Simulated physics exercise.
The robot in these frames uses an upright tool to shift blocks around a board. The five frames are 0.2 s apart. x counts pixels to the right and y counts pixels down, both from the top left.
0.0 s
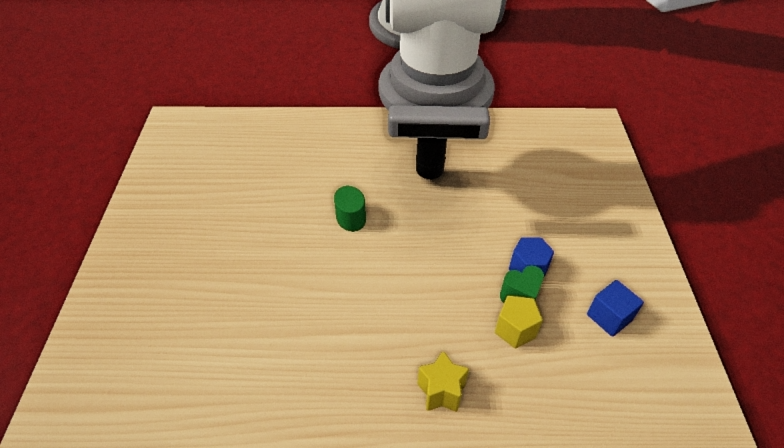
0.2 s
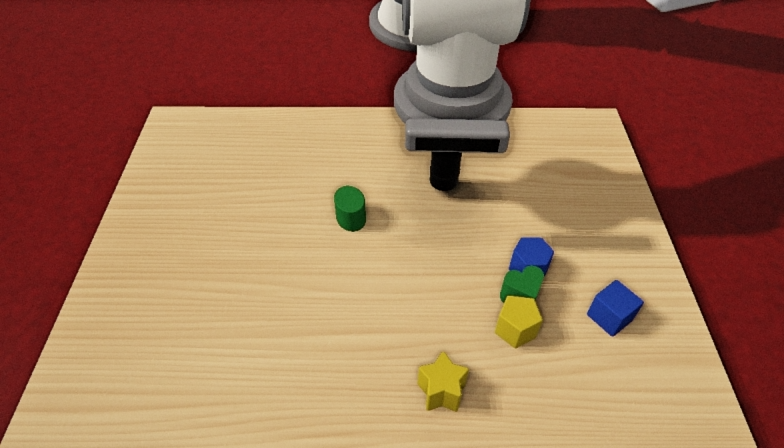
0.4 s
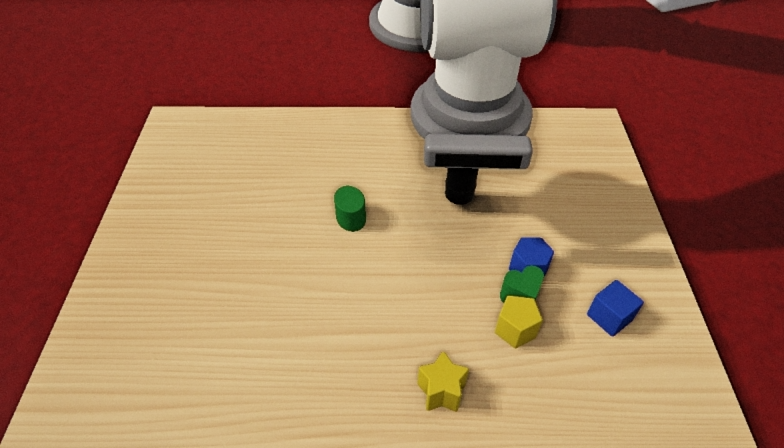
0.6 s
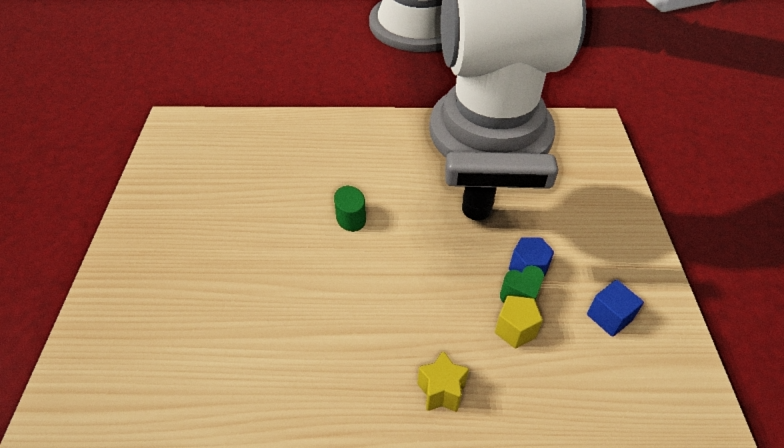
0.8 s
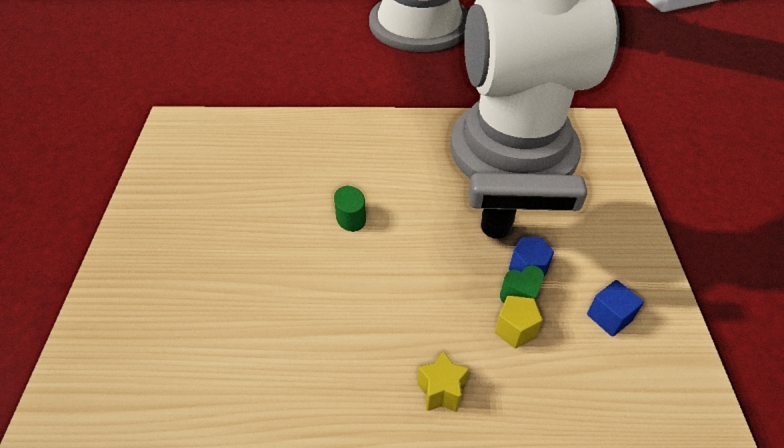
A white and grey robot arm with a short black tool reaches over a pale wooden board on a red surface, seen from above at a fixed angle. A green cylinder sits left of centre, a yellow star near the front, and blue, green and yellow blocks cluster right of centre beside a blue cube. The tool glides steadily forward and right, nearing the cluster, while every block stays still.
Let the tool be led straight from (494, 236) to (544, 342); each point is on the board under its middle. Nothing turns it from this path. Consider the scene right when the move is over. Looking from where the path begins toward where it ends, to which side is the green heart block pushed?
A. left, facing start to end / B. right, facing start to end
Letter A.
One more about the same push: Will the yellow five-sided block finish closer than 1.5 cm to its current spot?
That would be a no.
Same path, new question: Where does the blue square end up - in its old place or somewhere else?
Still in place.
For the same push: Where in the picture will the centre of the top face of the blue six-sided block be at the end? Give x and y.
The middle of the upper face of the blue six-sided block will lie at about (561, 265) in the picture.
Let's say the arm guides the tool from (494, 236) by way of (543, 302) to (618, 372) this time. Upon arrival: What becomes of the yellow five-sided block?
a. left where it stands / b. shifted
The one that fits is b, shifted.
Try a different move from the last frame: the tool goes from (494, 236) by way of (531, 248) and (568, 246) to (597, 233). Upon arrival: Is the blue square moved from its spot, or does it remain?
My prediction: It remains in place.
On the path given first. One third of the way, tool (513, 262); yellow five-sided block (520, 315); green heart block (534, 285), turned 25° clockwise; blue six-sided block (552, 259).
Two thirds of the way, tool (530, 298); yellow five-sided block (519, 320), turned 30° clockwise; green heart block (559, 308), turned 15° anticlockwise; blue six-sided block (561, 265), turned 40° anticlockwise.
At the end, tool (547, 336); yellow five-sided block (516, 331), turned 65° clockwise; green heart block (585, 332), turned 60° anticlockwise; blue six-sided block (561, 265), turned 40° anticlockwise; blue square unmoved.
